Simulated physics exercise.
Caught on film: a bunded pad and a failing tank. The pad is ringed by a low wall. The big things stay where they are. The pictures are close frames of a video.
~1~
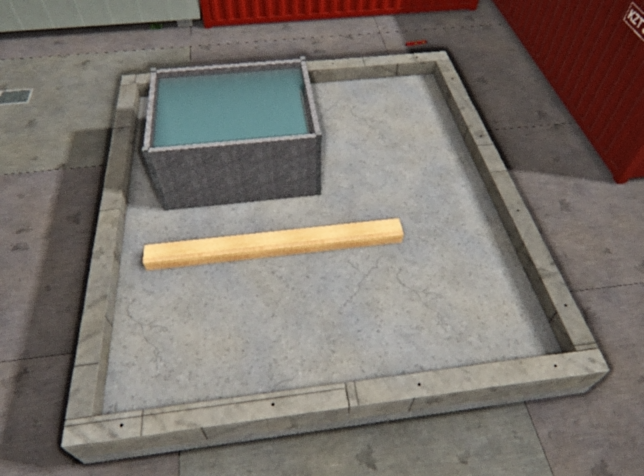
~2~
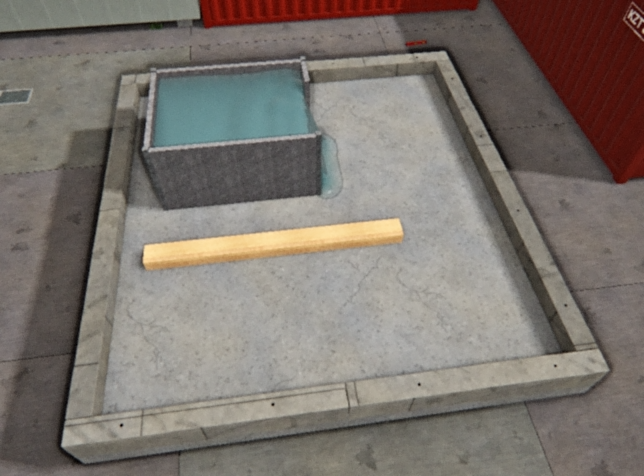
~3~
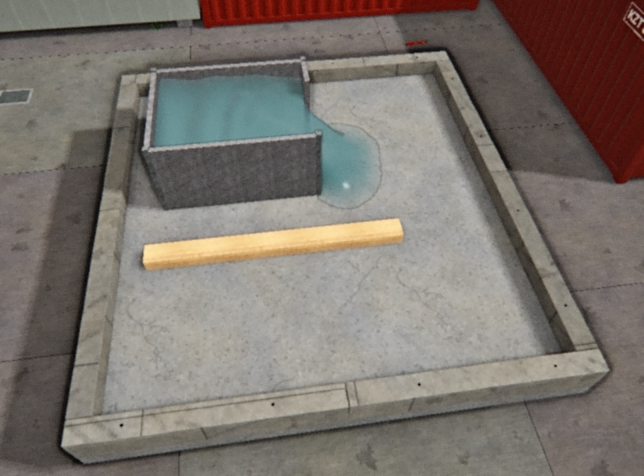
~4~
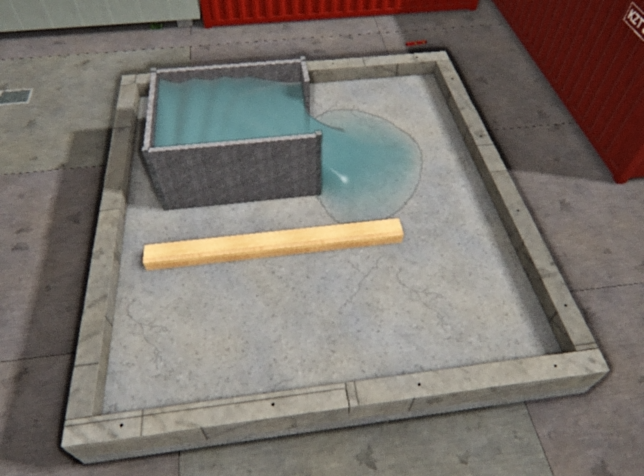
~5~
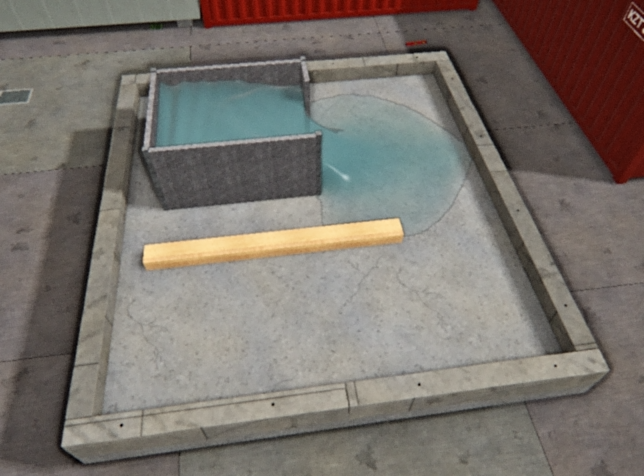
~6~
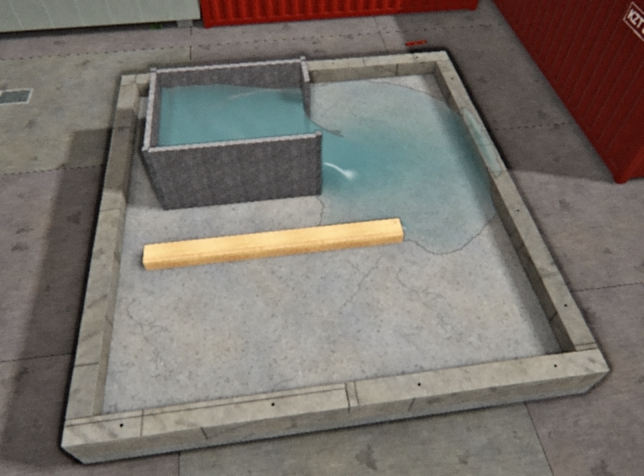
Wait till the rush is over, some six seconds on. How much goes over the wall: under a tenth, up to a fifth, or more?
It loses from a tenth to a fifth.
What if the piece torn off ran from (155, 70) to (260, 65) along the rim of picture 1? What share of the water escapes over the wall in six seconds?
Close to 36 %.
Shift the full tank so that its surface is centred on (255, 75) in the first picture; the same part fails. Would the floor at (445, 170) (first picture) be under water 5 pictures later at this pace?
At that place: Flooded.
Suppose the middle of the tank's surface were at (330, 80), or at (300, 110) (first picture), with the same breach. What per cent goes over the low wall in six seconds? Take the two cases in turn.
Near 30 and 22 in a hundred.
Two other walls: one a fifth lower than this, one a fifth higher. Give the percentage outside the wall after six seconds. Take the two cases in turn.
About 20 and 6 per cent.
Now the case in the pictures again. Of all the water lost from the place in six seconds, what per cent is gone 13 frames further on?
Near 75 in a hundred.
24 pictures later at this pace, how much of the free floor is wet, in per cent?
Roughly 90 per cent.
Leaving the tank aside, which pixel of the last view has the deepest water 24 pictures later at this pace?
Roughly at (141, 102).
A moment on, water covers 30 % of the floor; the low wall has let 1 % over.
Next, water covers 35 % of the floor; the low wall has let 2 % over.
Then, water covers 50 % of the floor; the low wall has let 10 % over.
Later, water covers 75 % of the floor; the low wall has let 13 % over.
In the end, water covers 75 % of the floor; the low wall has let 14 % over.
